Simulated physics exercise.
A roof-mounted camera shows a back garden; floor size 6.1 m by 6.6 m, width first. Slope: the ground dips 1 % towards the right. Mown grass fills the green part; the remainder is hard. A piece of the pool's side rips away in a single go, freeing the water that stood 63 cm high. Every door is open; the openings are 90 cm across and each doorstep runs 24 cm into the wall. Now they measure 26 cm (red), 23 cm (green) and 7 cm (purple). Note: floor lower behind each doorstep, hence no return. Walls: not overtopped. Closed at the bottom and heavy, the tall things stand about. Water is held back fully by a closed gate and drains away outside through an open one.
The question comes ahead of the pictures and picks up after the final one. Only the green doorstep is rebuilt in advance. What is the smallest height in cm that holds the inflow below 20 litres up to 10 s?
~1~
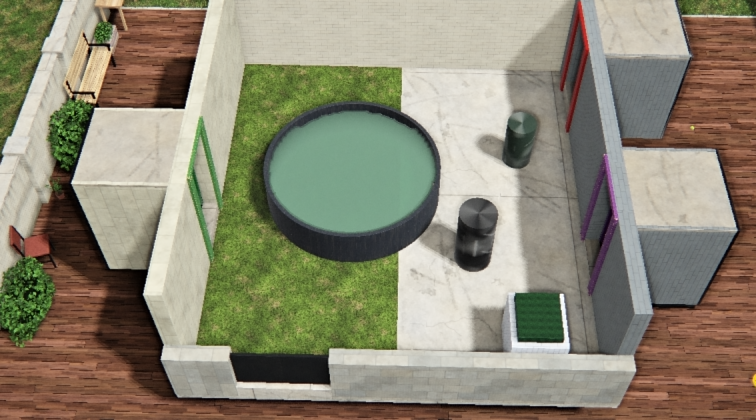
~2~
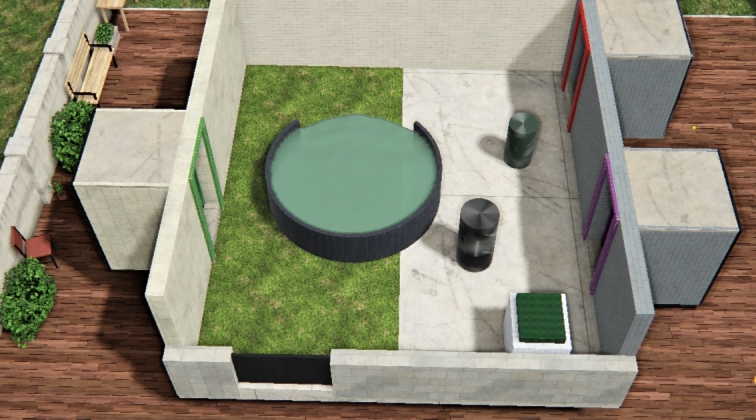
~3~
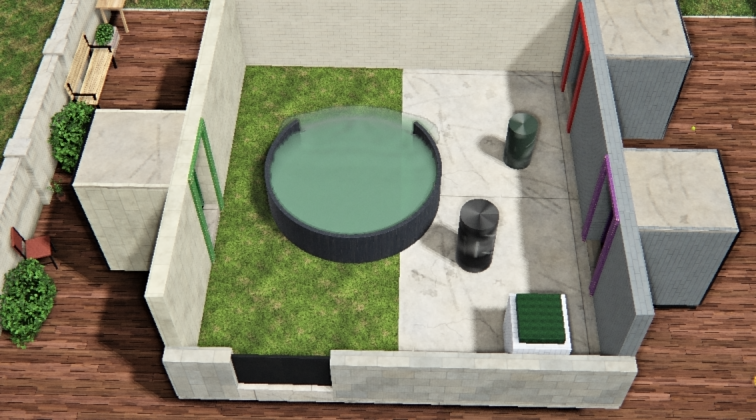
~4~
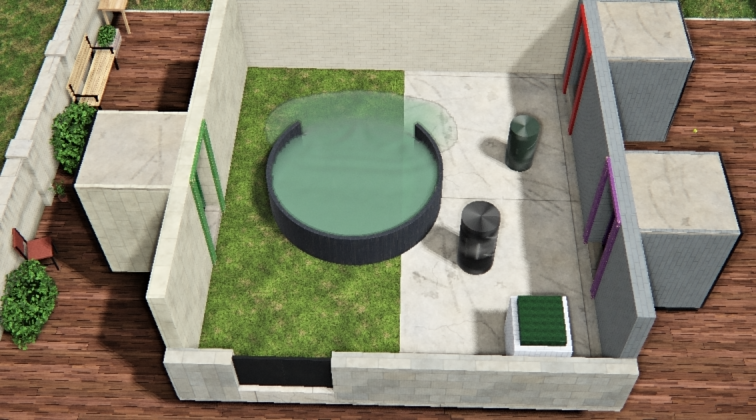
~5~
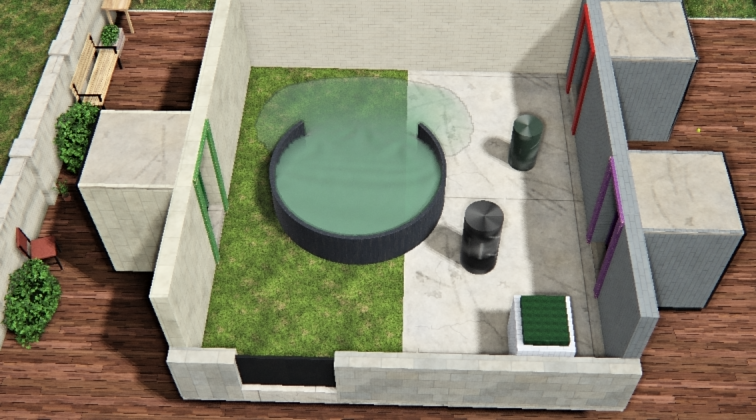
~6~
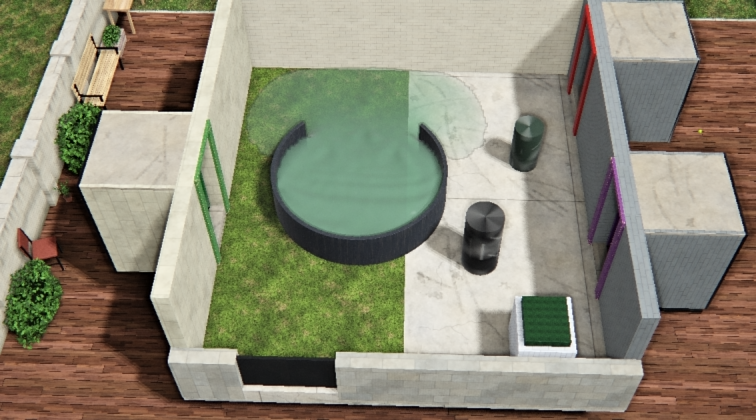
At least 7 cm.
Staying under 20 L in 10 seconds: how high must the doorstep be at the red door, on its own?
The red door needs around 27 cm.
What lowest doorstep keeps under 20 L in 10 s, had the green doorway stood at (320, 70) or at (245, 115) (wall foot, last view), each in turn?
Minimums: Roughly 29 cm and 19 cm.
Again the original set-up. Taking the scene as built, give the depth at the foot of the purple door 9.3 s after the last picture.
It works out to about 14.5 centimetres deep.
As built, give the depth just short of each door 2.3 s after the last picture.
Red door: 33 cm; green door: 0 cm; purple door: 0 cm.
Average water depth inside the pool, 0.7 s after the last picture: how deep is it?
It averages roughly 41 centimetres.
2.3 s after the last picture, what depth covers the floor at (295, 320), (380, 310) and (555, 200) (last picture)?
Approx. 0 / 0 / 2 cm.
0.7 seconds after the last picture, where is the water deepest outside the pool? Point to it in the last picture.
Near pixel (373, 74).
Then, 0.7 s after the last picture water covers 30 % of the floor, deepest (46 cm) near (373, 74); it has not reached the green door.
Then, 2.3 s after the last picture water covers 40 % of the floor, deepest (36 cm) near (251, 77); it has not reached the green door.
Then, 9.3 s after the last picture water covers 100 % of the floor, deepest (16 cm) near (464, 319); 5 cm at the green door, 0 litres in over its 23 cm doorstep.
At the green door as built, the water peaked near 13 cm, 3.5 s after the last picture.
With a doorstep of 6.5 cm, 26 litres would have come in within the 10 s; with 8.5 cm, 12 litres. So under 20 litres takes about 7 cm.
